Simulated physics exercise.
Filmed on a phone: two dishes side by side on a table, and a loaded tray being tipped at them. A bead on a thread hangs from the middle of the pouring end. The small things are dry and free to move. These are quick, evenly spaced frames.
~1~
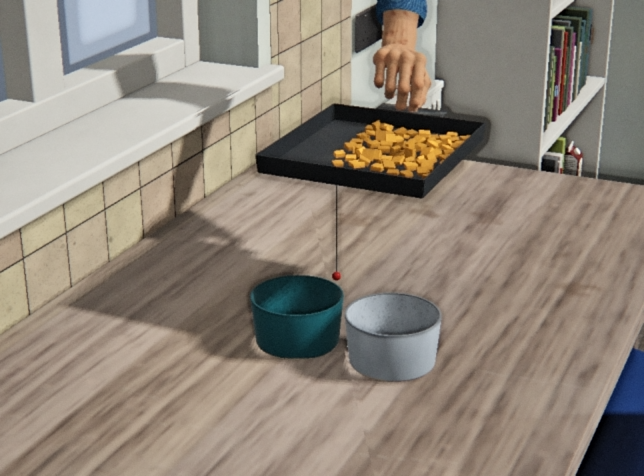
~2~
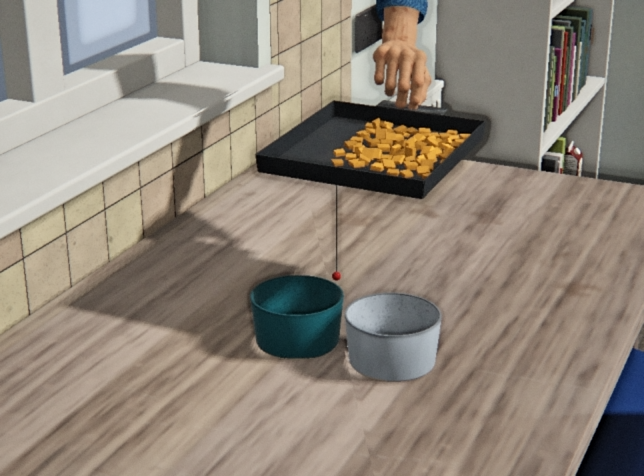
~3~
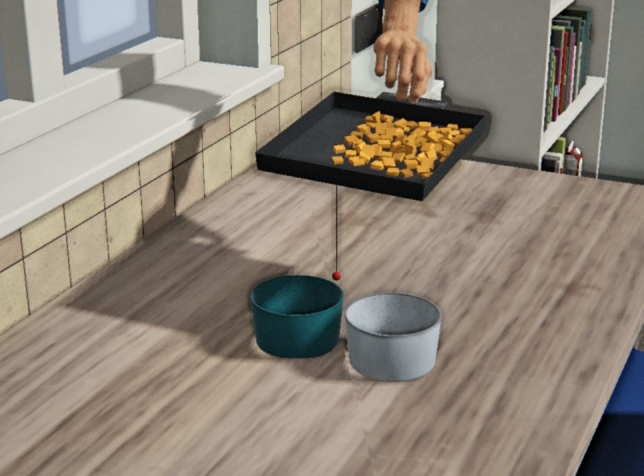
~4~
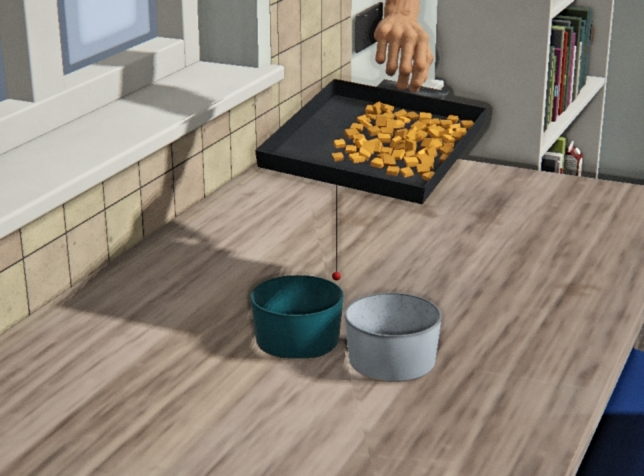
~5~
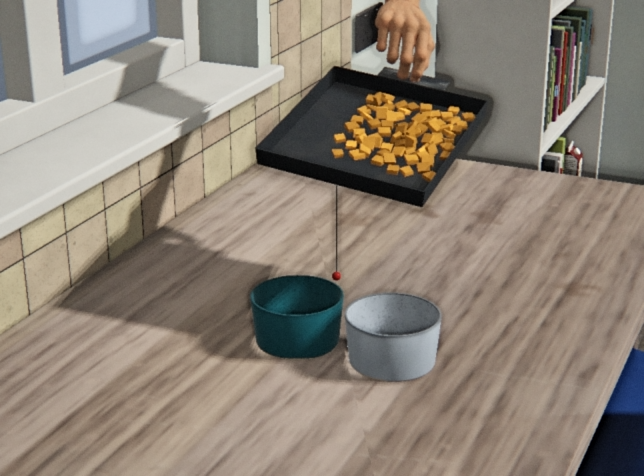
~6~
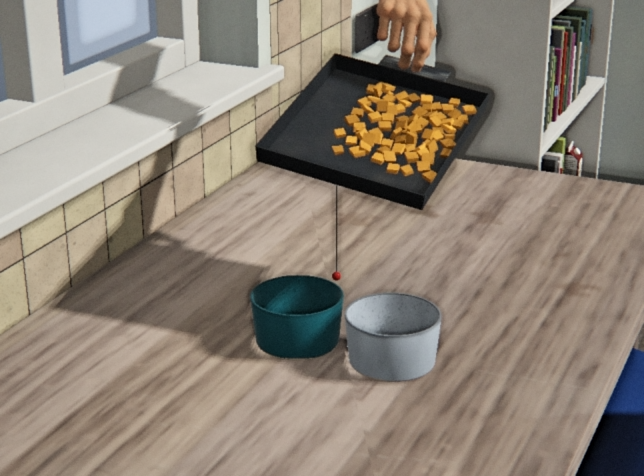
A hand above a black tray of small orange pieces tilted it gradually, the far side rising and the near right corner dipping slightly, while the teal and pale grey dishes stayed still on the table.
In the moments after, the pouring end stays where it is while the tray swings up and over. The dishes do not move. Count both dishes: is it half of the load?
In the dishes lies over half of it.
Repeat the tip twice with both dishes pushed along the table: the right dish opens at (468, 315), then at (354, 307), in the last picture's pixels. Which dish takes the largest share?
In turn: The left-hand dish; the right-hand dish.
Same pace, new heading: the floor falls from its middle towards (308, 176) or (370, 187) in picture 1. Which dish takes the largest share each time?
At the first place the left one, at the second the dish on the right.
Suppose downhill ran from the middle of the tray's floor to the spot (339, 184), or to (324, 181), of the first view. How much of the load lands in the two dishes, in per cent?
The first gives 80 %, the second 60 %.
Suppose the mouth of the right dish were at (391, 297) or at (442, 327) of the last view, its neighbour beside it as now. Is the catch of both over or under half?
One: Above a half. Two: Not half.
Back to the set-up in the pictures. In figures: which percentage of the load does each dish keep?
The left dish has 0 per cent, the right dish has 90.
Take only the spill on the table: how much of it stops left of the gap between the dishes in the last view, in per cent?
Near 0 %.
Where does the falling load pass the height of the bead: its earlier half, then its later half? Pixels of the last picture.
Early half (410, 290), late half (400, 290).
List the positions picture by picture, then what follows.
In the first frame, corners of the pouring end near (258, 154) and (423, 179), level; middle of the load near (401, 151), small crackers; left dish near (277, 333); right dish near (375, 354); bead on its thread near (336, 276).
In the second frame, corners of the pouring end near (258, 154) and (423, 180), level; middle of the load near (401, 149).
In the third frame, corners of the pouring end near (258, 152) and (423, 183), tipped barely, lowest at the right corner; middle of the load near (402, 145).
In the fourth frame, corners of the pouring end near (258, 150) and (423, 186), tipped a little, lowest at the right corner; middle of the load near (402, 140).
In the fifth frame, corners of the pouring end near (258, 147) and (423, 190), tipped a little, lowest at the right corner; middle of the load near (402, 134).
In the sixth frame, corners of the pouring end near (258, 145) and (423, 194), tipped clearly, lowest at the right corner; middle of the load near (403, 129); left dish near (277, 333); right dish near (375, 354).
Shortly afterwards, tray tipped steeply; the whole lot on the tray.
Next, tray tipped right over; the bulk on the tray; near a quarter in the right dish; a little in the air.
Some moments later, tray tipped past a quarter turn; the bulk in the right dish; a little outside both.
In the end, tray tipped past a quarter turn; the bulk in the right dish; none at all in the left dish; a little outside both.
